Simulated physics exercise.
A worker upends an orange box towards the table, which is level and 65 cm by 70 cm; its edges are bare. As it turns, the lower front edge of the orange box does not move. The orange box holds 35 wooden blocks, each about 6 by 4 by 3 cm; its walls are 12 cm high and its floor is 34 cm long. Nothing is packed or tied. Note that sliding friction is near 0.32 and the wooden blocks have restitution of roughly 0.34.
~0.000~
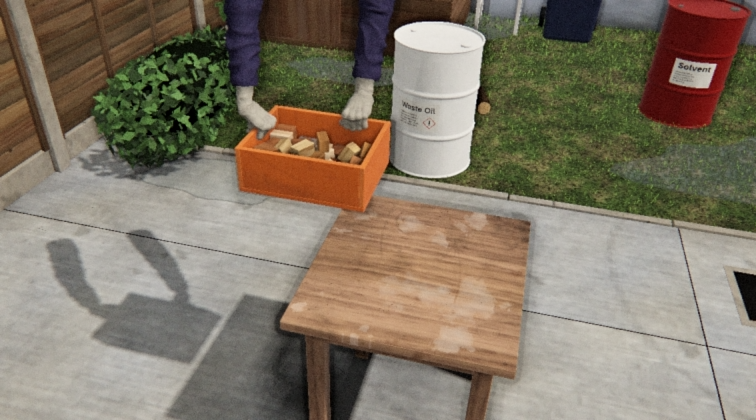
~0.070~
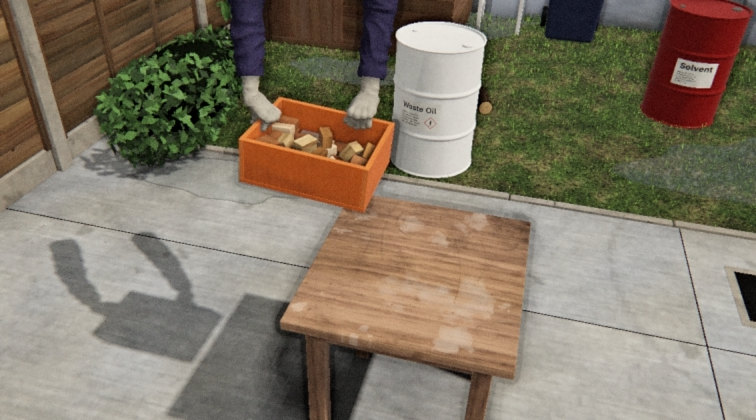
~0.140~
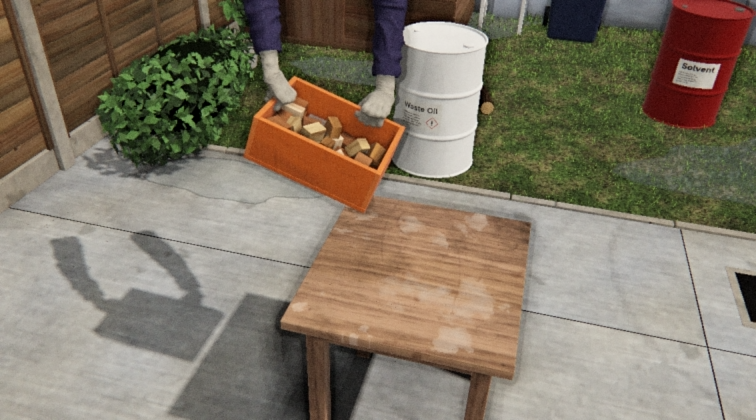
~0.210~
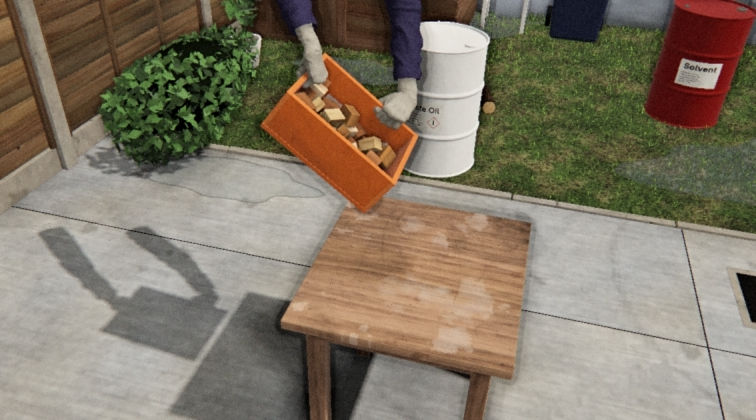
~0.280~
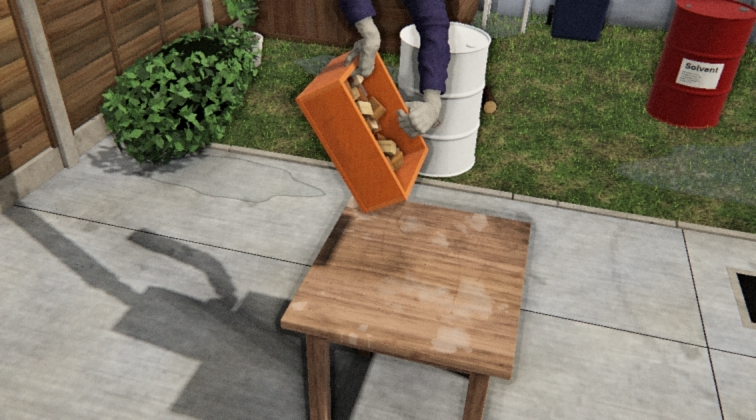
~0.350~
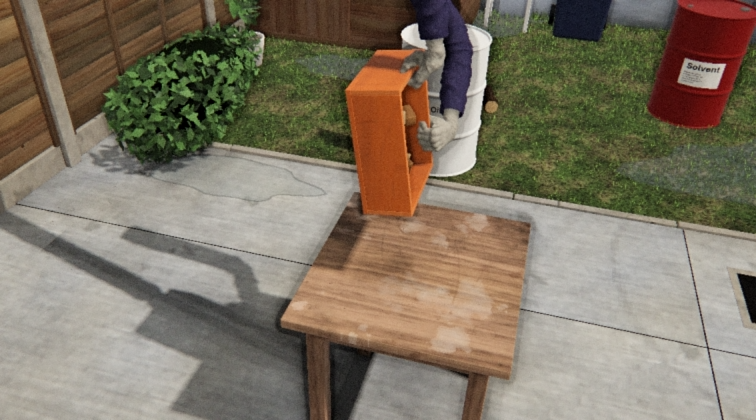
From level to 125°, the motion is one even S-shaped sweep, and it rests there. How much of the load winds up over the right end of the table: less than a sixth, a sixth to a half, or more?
My guess is it goes beyond half.
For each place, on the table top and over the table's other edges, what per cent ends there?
It works out to roughly 30 per cent and 5 per cent, in that order.
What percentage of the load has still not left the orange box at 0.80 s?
Share still inside is roughly 0 %.
After 0.55 s, tilt 124°; 6 still in the orange box, 1 on the table top and 28 in the air.
After 0.80 s, tilt 125°; 20 on the table top and 15 over the right end of the table.
After 1.15 s, tilt 125°; 12 on the table top, 22 over the right end of the table and 1 over the table's other edges.
Final count (at 1.60 s), 11 on the table top, 23 over the right end of the table and 1 over the table's other edges. Asked share, 23 of 35, 66 per cent.
